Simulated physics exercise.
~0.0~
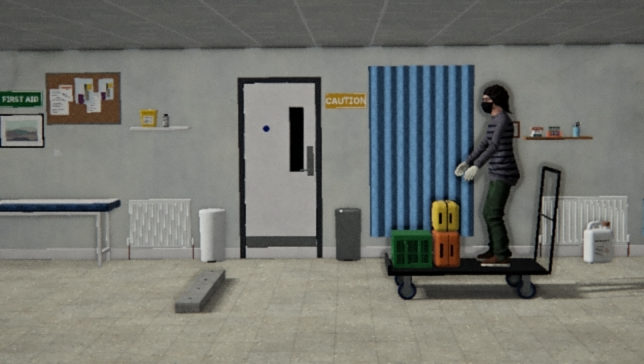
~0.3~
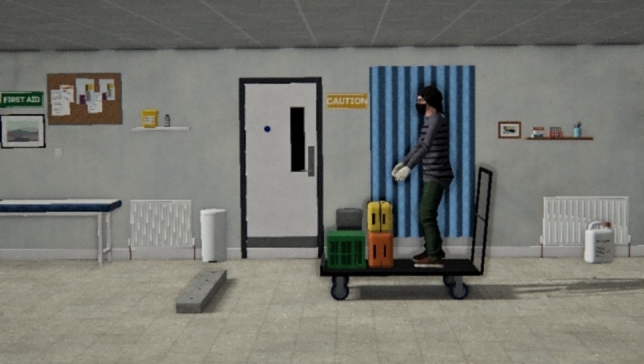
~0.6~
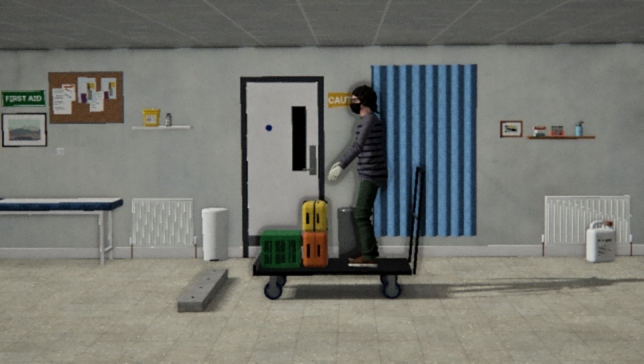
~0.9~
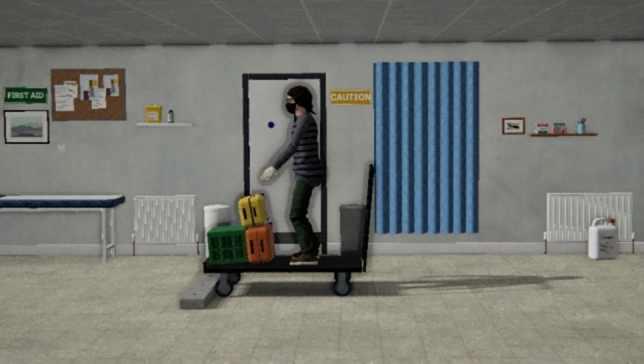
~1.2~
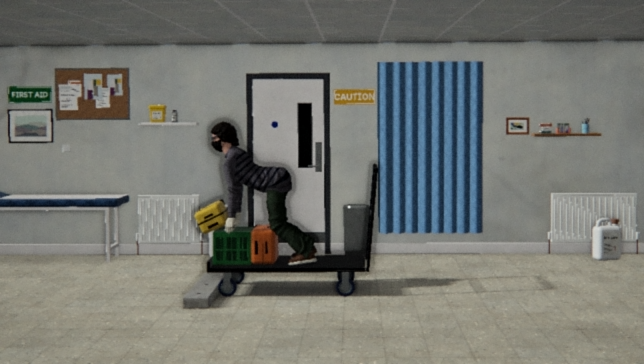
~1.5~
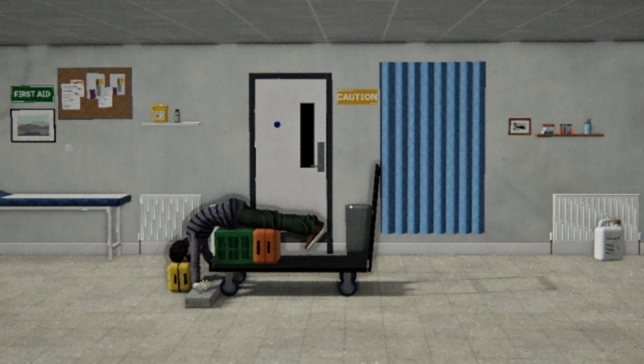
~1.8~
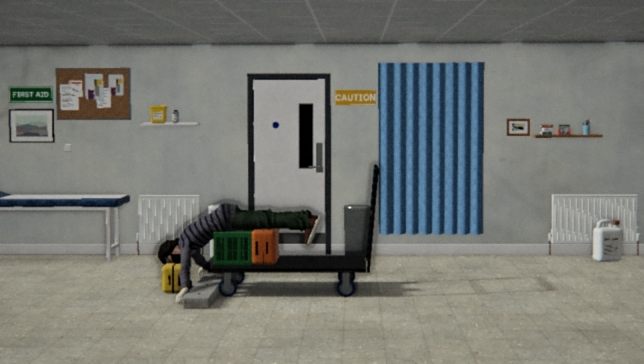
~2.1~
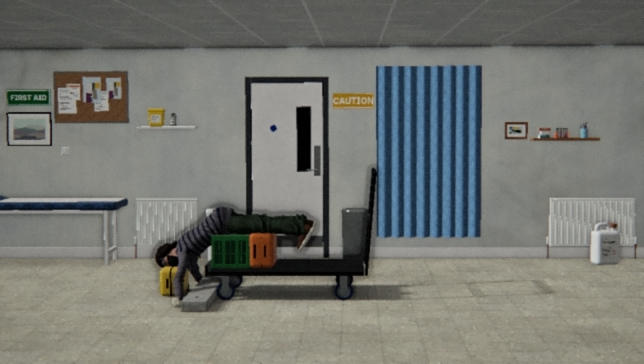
In a first-aid room, a trolley stops at a kerb and its rider topples headfirst.
